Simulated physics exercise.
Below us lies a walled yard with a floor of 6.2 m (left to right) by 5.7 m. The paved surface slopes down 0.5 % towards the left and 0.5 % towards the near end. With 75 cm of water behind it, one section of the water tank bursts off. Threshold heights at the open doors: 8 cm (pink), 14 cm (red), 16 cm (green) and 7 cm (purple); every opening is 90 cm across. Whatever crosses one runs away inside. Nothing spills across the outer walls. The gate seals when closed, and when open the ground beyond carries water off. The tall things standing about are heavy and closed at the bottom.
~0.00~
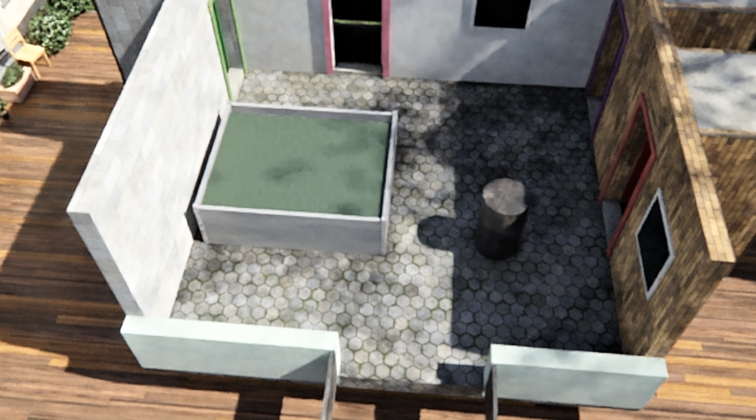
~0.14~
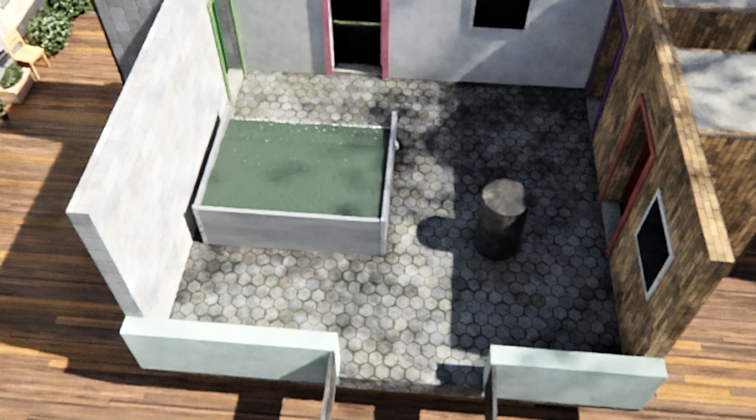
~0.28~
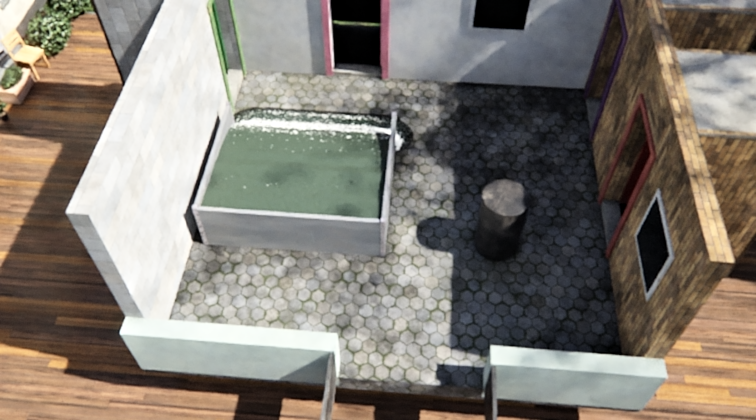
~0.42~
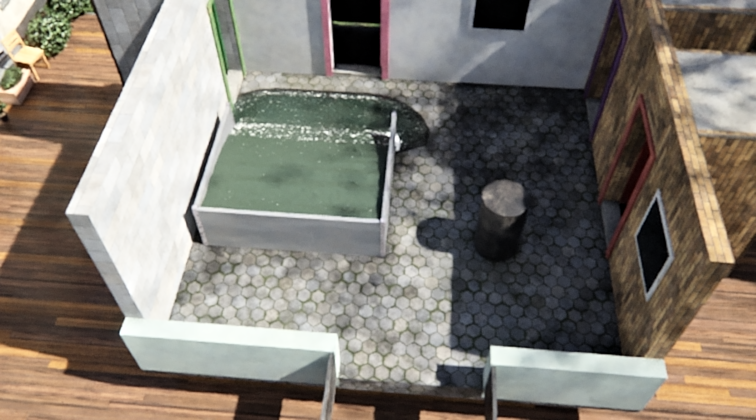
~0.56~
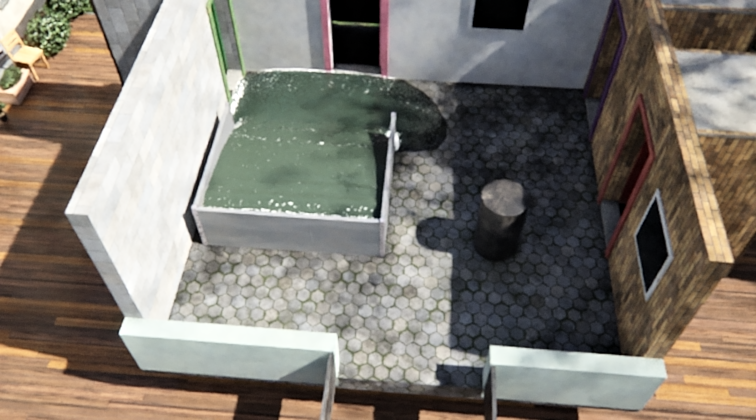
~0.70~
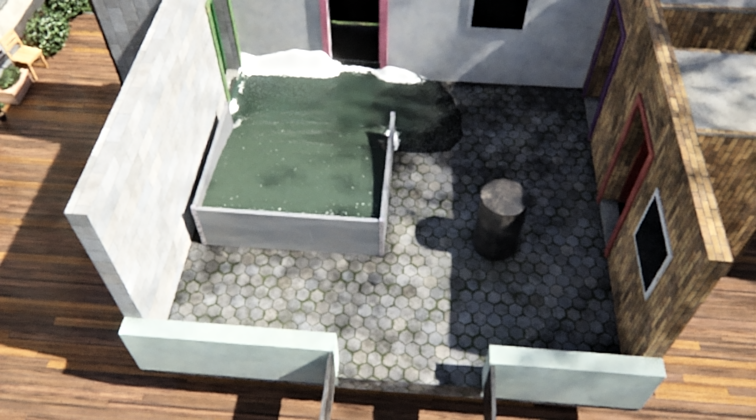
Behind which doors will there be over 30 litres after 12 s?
Within that time: At the pink door it exceeds the limit; at the red door it stays under the limit; at the green door it exceeds the limit; at the purple door it exceeds the limit.
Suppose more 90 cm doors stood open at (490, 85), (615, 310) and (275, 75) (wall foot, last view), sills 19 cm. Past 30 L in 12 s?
In turn: Below, below, over.
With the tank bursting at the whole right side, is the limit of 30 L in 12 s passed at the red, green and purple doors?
Against that limit: Red past it, green under, purple past it.
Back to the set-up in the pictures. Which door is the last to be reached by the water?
Last comes the red one.
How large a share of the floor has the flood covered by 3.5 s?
Near 50 per cent is wet.
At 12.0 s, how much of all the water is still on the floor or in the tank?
Some 60 per cent remains.
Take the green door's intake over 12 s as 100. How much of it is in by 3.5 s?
About 95 per cent.
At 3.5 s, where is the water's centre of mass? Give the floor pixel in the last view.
Near (354, 138).
After 1.4 s water covers 25 % of the floor and is deepest (56 cm) near (310, 82); pink door 45 cm at the sill, 227 L in, red door not reached, green door 41 cm at the sill, 30 L in, purple door not reached.
After 2.2 s water covers 35 % of the floor and is deepest (44 cm) near (244, 72); pink door 39 cm at the sill, 488 L in, red door not reached, green door 43 cm at the sill, 194 L in, purple door 4 cm at the sill, 1 L in.
After 3.5 s water covers 50 % of the floor and is deepest (26 cm) near (238, 92); pink door 22 cm at the sill, 690 L in, red door 5 cm at the sill, 0 L in, green door 26 cm at the sill, 332 L in, purple door 23 cm at the sill, 89 L in.
After 7.0 s water covers 80 % of the floor and is deepest (15 cm) near (618, 368); pink door 8 cm at the sill, 765 L in, red door 7 cm at the sill, 0 L in, green door 10 cm at the sill, 354 L in, purple door 12 cm at the sill, 274 L in.
After 12.0 s water covers 100 % of the floor and is deepest (16 cm) near (160, 346); pink door 7 cm at the sill, 790 L in, red door 5 cm at the sill, 0 L in, green door 8 cm at the sill, 355 L in, purple door 8 cm at the sill, 291 L in.
